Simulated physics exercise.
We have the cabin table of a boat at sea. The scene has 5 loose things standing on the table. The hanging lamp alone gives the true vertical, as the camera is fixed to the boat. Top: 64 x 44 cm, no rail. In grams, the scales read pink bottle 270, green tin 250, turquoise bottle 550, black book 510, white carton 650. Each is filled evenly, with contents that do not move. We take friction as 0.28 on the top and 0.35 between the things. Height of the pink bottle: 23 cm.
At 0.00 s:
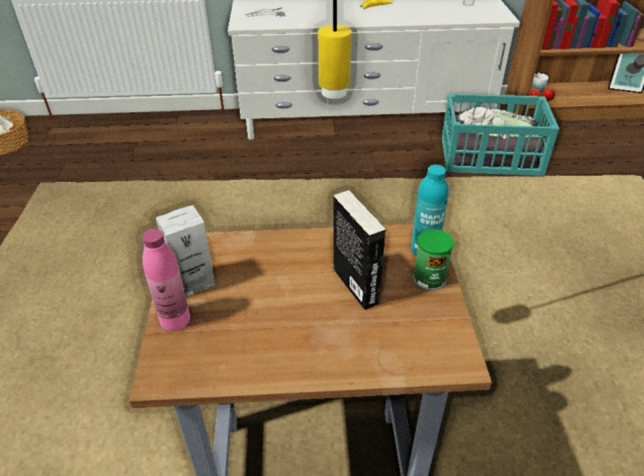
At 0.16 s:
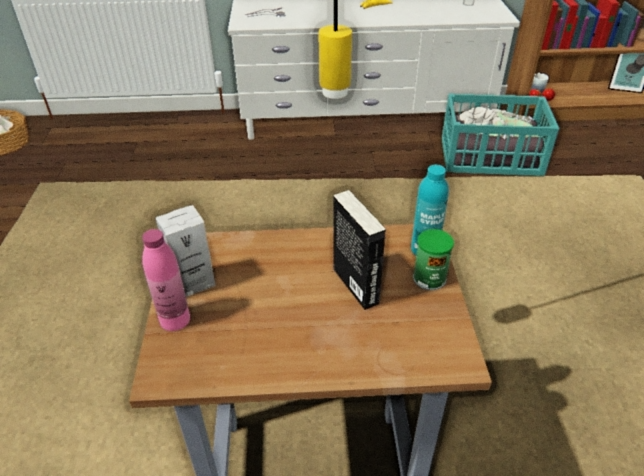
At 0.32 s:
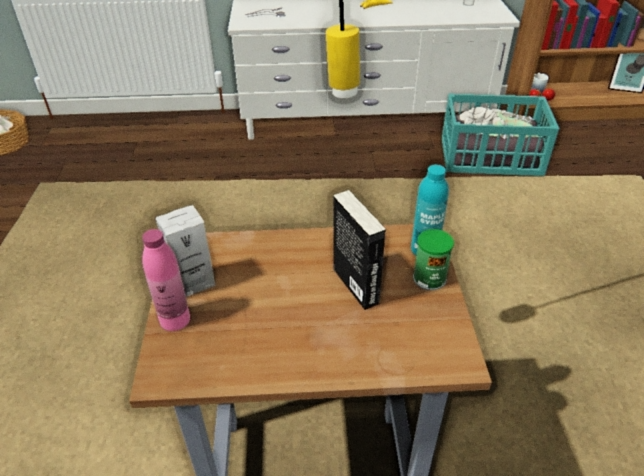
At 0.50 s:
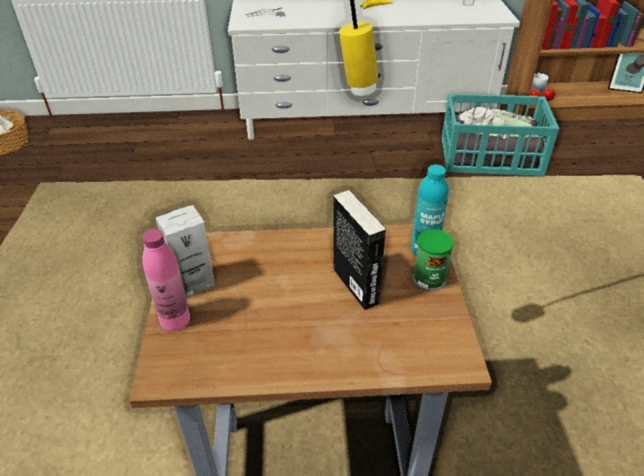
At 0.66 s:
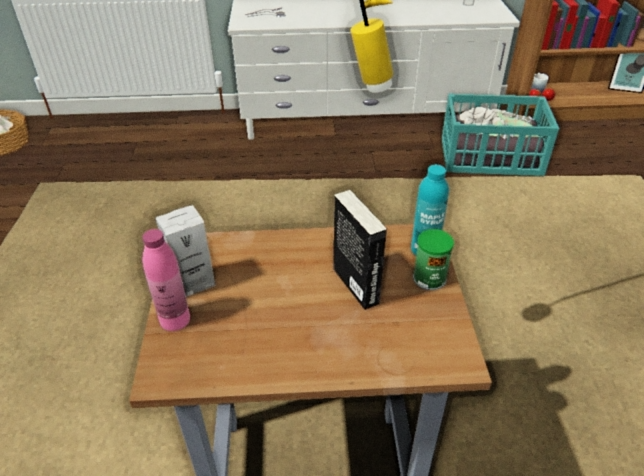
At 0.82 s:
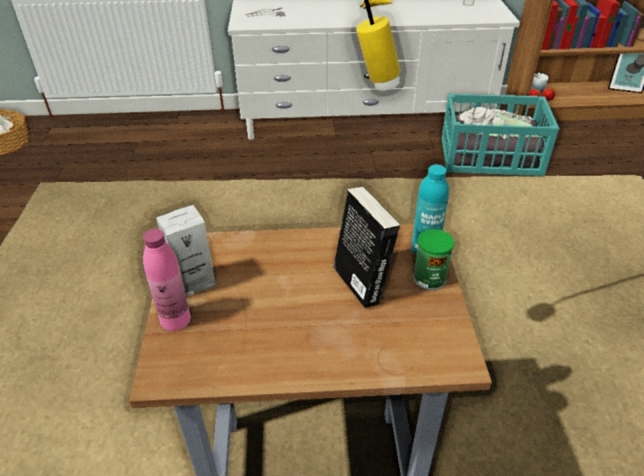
Yellow hanging lamp swinging to the right above a wooden table of bottles and containers, then a black book tilting right.
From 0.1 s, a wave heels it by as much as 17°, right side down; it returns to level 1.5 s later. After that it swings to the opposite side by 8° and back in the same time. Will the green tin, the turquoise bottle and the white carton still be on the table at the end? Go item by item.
In order: I expect the green tin to leave the top; I expect the turquoise bottle to leave the top; I expect the white carton to stay on the top.
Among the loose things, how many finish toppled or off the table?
In total, 3.
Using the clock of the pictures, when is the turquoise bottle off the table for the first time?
I'd say around the 1.2 s mark.
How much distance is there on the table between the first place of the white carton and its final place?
The shift is close to 2 cm.
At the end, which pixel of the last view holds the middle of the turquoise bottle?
It ends up at about (496, 392).
After 1.32 s, boat heeled 5°, right side down; green tin and turquoise bottle now off the table; white carton slid 2 cm near (197, 253); black book tipped 73° from how it sat.
After 1.62 s, boat level; white carton slid 2 cm near (197, 253); black book on its side.
At rest (3.6 s), off the table, green tin and turquoise bottle; tipped over on the table, black book; the other 2 in place, give or take 5 cm. In the last view, green tin near (540, 432), turquoise bottle near (496, 392).
